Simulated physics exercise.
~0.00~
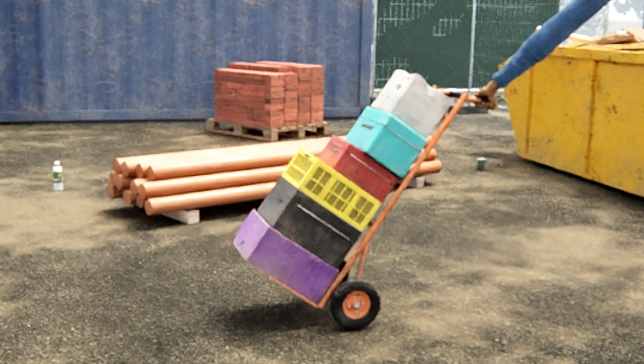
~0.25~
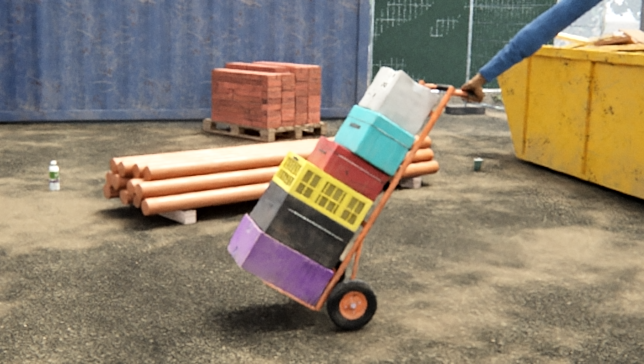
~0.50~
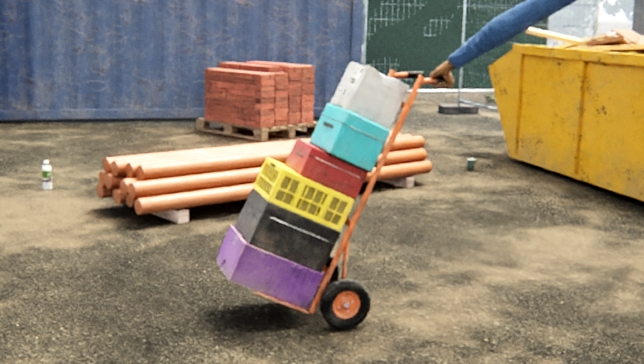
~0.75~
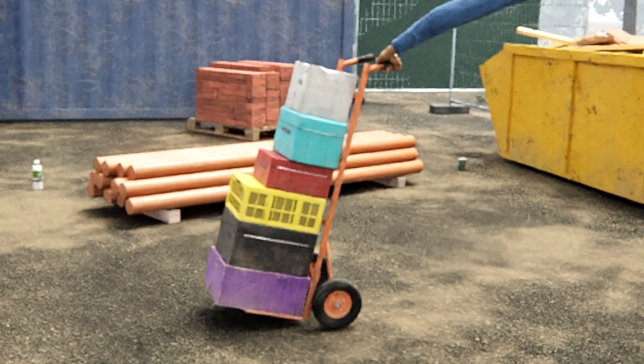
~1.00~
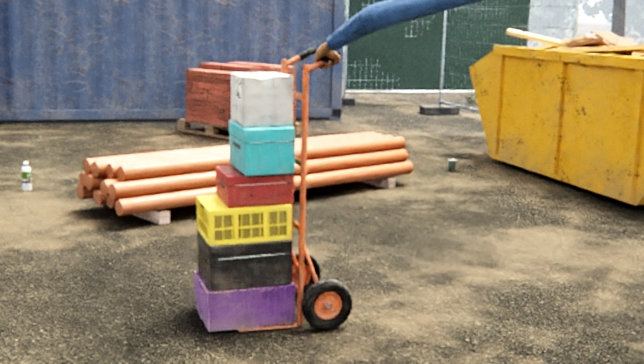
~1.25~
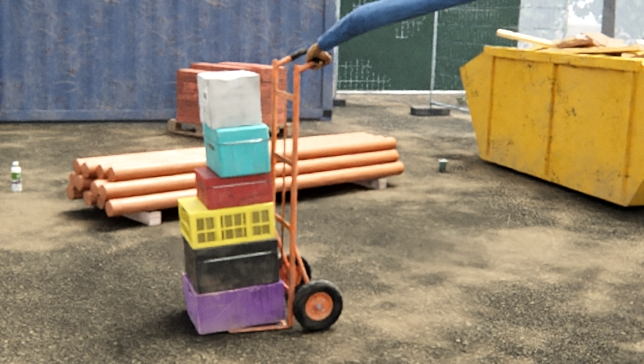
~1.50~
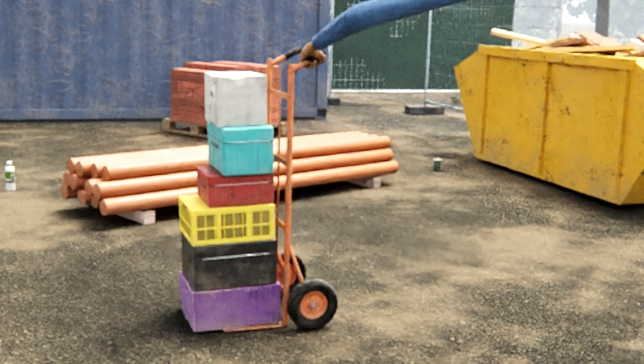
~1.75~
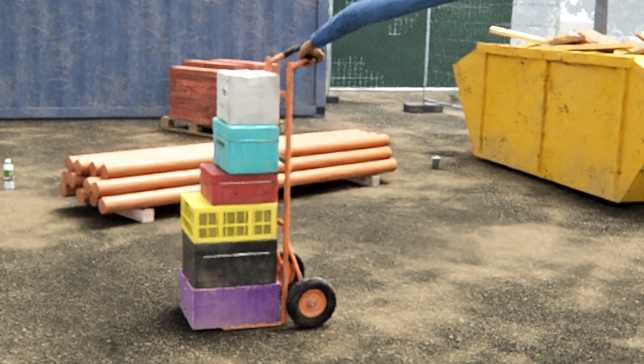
An arm in a blue sleeve swung a leaning orange sack truck, stacked with six coloured boxes and crates, up to the left until it was upright, and the stack rocked slightly before ending up standing, all still in place with the white box on top.
